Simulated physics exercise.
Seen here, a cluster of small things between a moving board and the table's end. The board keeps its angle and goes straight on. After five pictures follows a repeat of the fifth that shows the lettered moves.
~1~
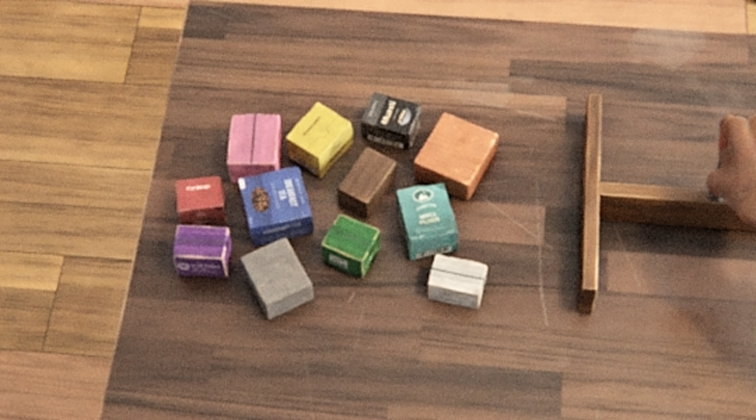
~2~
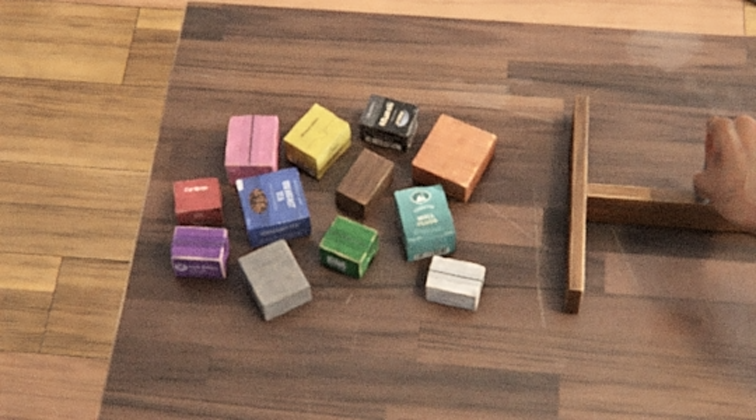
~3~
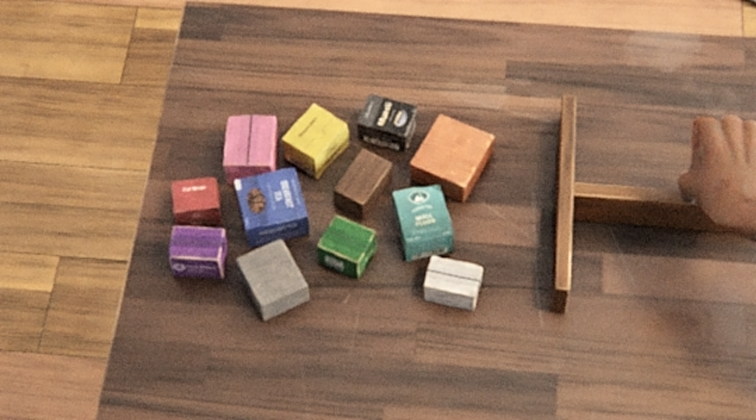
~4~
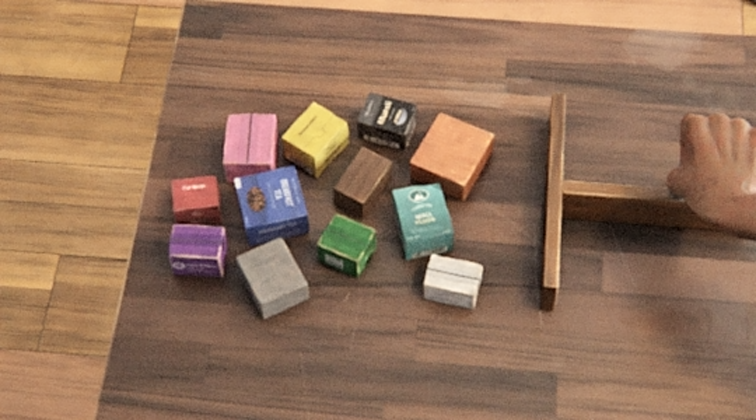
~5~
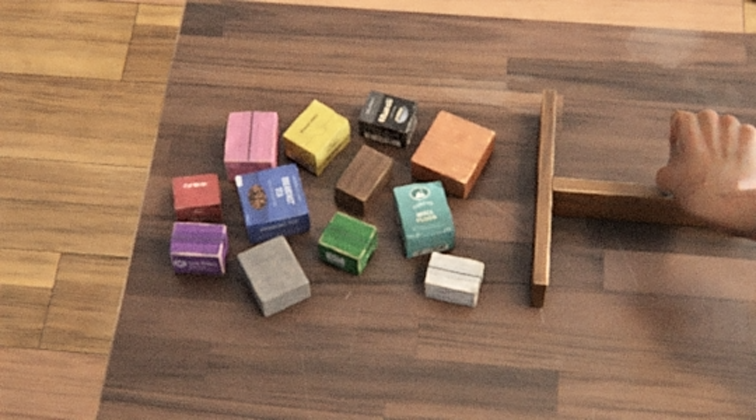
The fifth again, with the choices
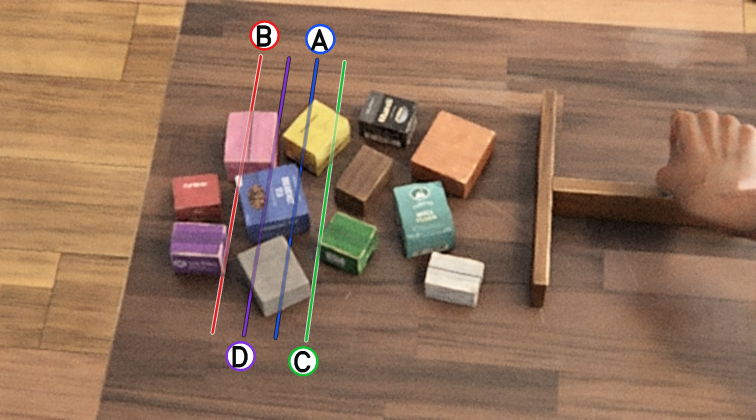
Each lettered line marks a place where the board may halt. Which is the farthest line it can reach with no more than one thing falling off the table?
A.
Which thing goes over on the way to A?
The red packet goes over.
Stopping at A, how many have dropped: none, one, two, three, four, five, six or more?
By then, one.
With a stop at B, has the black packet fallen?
No.
On the copy, A at (298, 191); B at (238, 187); C at (327, 193); D at (268, 189).
On A. First, board (456, 176); black packet (370, 117); white box (415, 277).
Then, board (366, 170); red packet (181, 201); purple box (190, 253).
Finally, board (301, 165); red packet over the edge; pink box (162, 145); one fallen.
By contrast, B drops five; C is within the limit but short; D drops two.
